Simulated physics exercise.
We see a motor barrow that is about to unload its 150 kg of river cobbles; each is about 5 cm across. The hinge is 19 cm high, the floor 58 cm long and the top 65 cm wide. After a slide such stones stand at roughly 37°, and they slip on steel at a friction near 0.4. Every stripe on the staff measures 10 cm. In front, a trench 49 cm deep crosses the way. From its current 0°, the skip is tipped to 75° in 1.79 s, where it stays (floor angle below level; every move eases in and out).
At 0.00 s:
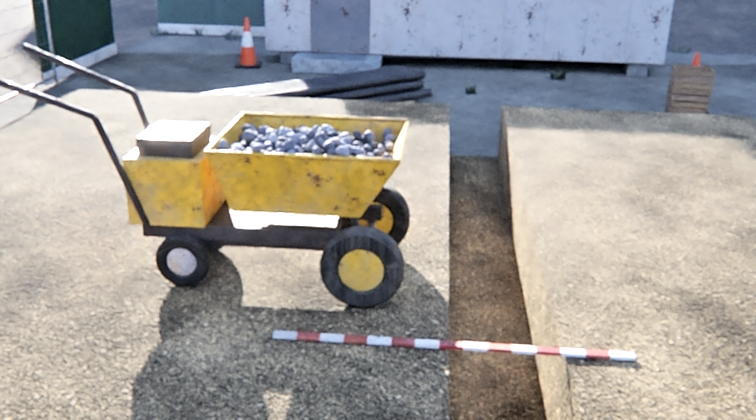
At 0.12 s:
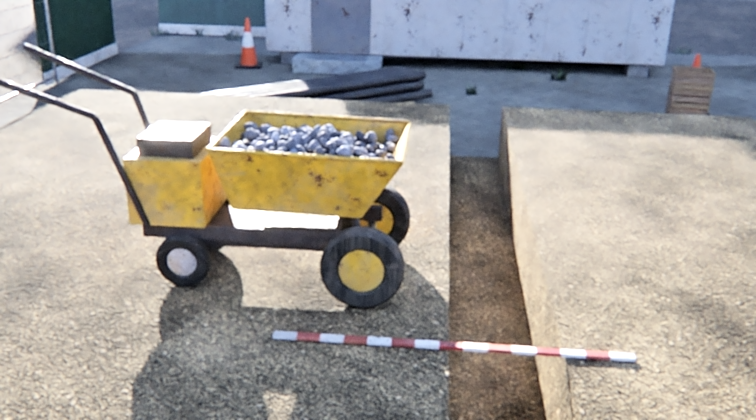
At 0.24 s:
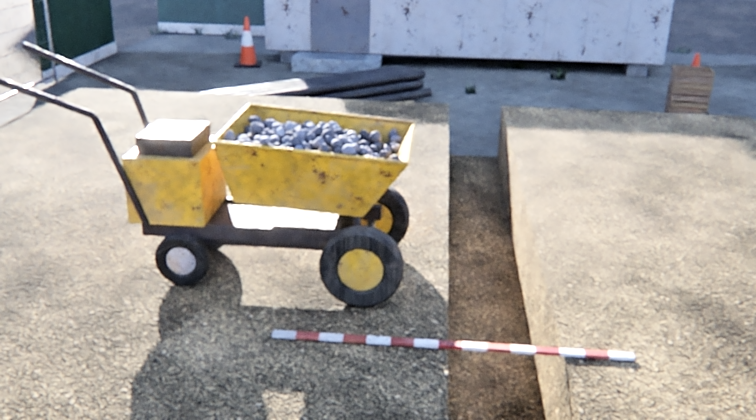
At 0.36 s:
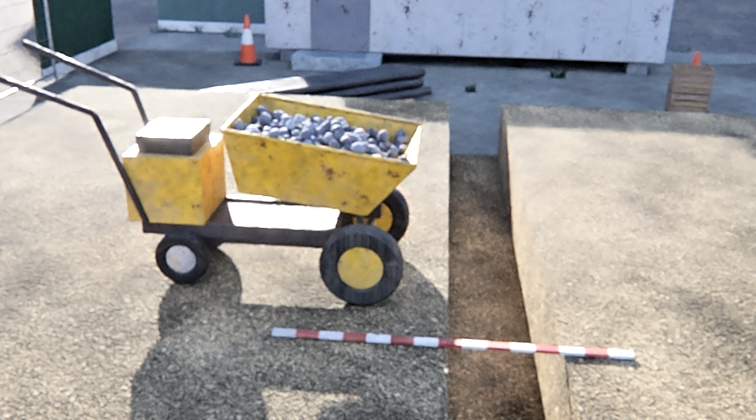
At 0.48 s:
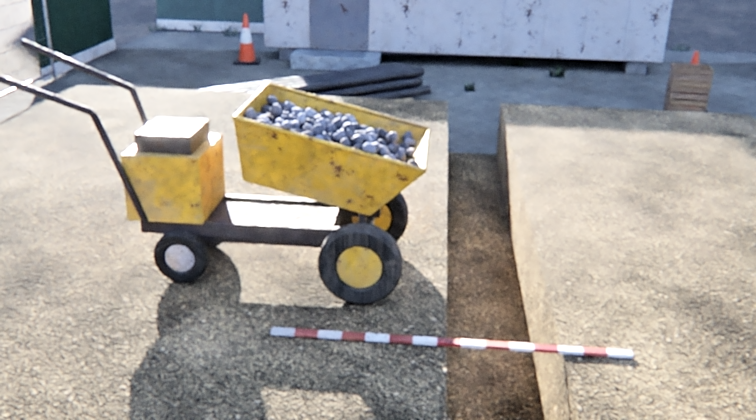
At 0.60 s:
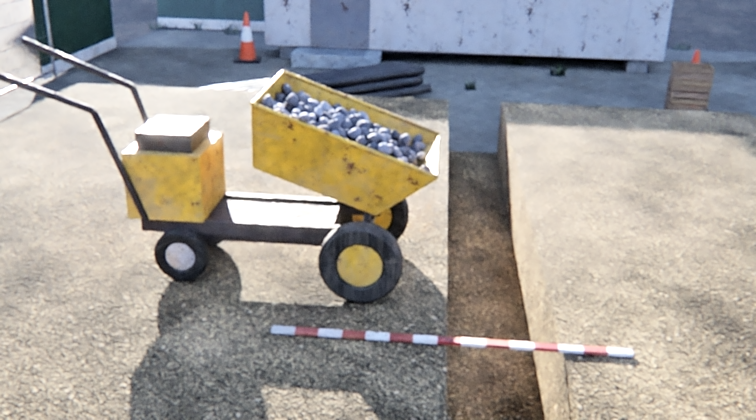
On a sunlit gravel yard beside a narrow trench, a yellow motor barrow's skip of grey cobbles is tilting steadily to the right.
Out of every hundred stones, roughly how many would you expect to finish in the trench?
Close to 97 in every hundred.
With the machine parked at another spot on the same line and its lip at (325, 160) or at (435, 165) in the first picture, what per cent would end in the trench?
75 %, then 70 %.
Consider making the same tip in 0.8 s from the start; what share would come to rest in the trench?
With that timing, about 85 per cent.
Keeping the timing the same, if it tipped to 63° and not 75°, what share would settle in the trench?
Roughly 65% would end there.
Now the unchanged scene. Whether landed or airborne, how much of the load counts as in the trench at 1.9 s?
Approx. 50 % of the load.
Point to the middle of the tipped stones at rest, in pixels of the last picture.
Somewhere near pixel (504, 353).
After 1.3 s the floor is at 63°; 98 % in the skip, 2 % in the trench; the foremost stones are at (507, 255).
After 1.9 s the floor is at 75°; 49 % in the skip, 49 % in the trench, 2 % past the trench; the foremost stones are at (616, 279).
After 2.2 s the floor is at 75°; 23 % in the skip, 73 % in the trench, 4 % past the trench; the foremost stones are at (673, 284).
After 4.2 s the floor is at 75°; 0 % in the skip, 97 % in the trench, 3 % past the trench; the foremost stones are at (690, 285).
